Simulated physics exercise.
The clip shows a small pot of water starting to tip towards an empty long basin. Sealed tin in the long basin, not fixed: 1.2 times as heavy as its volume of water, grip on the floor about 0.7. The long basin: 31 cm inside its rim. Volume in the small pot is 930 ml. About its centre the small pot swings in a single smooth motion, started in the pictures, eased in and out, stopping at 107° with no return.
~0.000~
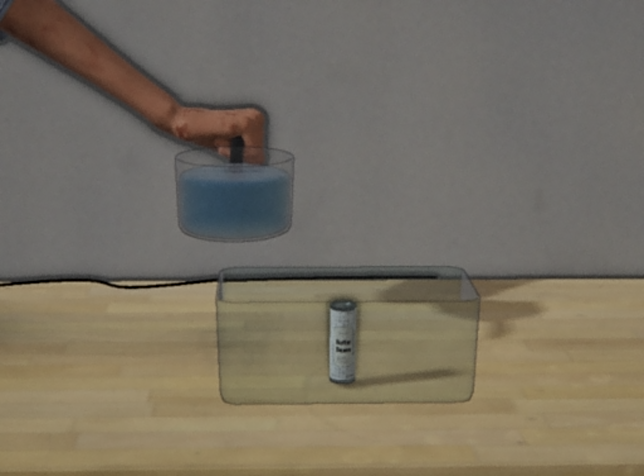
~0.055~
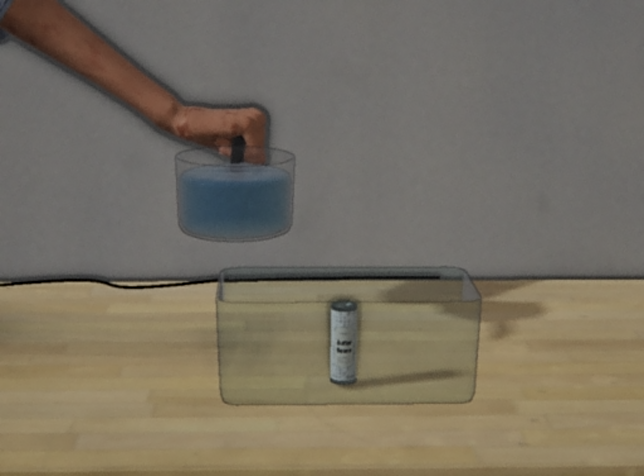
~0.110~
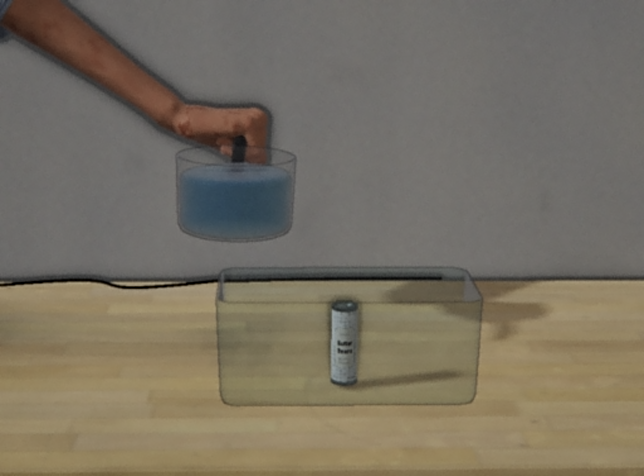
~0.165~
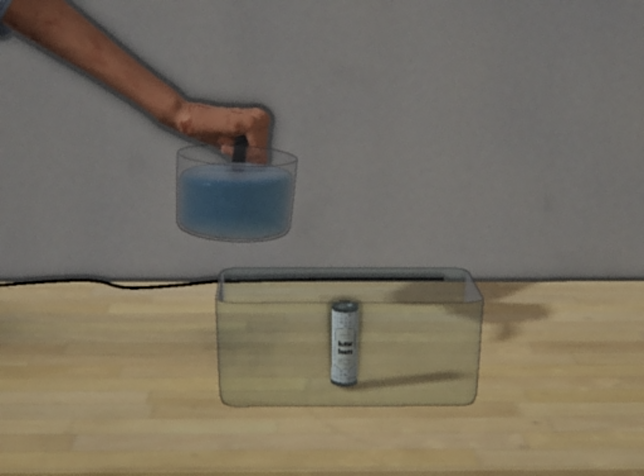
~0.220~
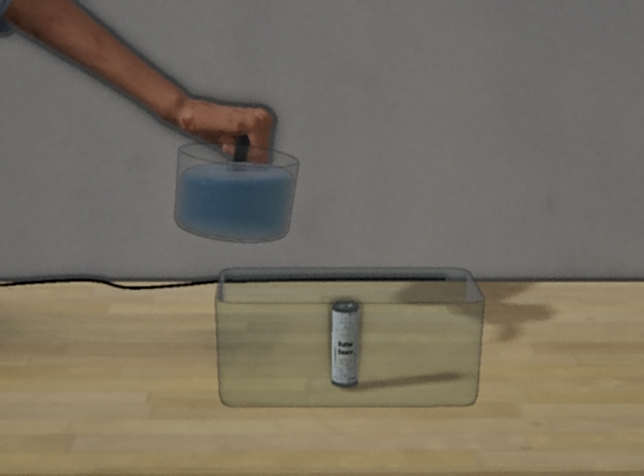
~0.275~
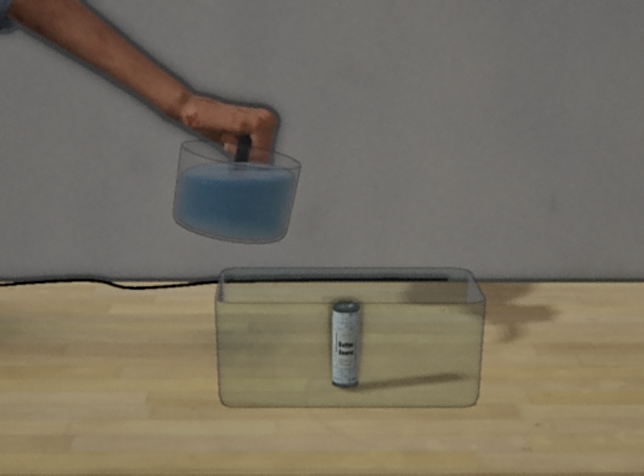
A hand reaching in from the upper left holds a clear round pot of blue water above a long, clear, yellowish basin, seen from the front and slightly above. The basin rests on a pale wooden table against a grey wall, with a small grey labelled tin inside and a dark cord behind. The pot, level at first, slowly leans slightly to the right.
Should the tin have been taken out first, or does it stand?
It rides it out.
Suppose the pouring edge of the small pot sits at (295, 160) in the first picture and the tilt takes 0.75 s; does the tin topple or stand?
Result: Tin tipped over.
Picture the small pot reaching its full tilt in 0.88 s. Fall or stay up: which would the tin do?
Then it holds its balance.
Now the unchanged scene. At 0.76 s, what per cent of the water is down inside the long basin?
About 8 per cent.
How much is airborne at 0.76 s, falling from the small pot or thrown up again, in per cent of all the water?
I'd put it at about 20 percent.
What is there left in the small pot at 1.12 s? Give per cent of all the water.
About 16 per cent.
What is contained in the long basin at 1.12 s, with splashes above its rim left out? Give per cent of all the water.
Near 74 per cent of the total.
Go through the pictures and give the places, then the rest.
It leans 0°; its right rim is at (293, 158); the water meets the walls at (179, 174) and (291, 173); the long basin's rim runs from (219, 286) to (471, 285); the tin's top is at (343, 308), in the first frame.
It leans 0°; its right rim is at (294, 158); the water meets the walls at (179, 173) and (292, 173), in the second frame.
It leans 2°; its right rim is at (295, 159); the water meets the walls at (180, 173) and (293, 173), in the third frame.
It leans 4°; its right rim is at (296, 161); the water meets the walls at (180, 173) and (293, 174), in the fourth frame.
It leans 6°; its right rim is at (298, 163); the water meets the walls at (181, 172) and (294, 173), in the fifth frame.
It leans 10°; its right rim is at (300, 167); the water meets the walls at (181, 172) and (296, 173), in the sixth frame.
After 0.76 s the tilt is 61° and 73 per cent is still to pour; the tin stands where it began.
After 1.12 s the tilt is 97° and 17 per cent is still to pour; the tin stands where it began.
After 1.49 s the tilt is 107° and 1 per cent is still to pour; the tin stands where it began.
After 1.90 s the tilt is 107° and 0 per cent is still to pour; the tin stands where it began.
In the end the tin stands where it began.
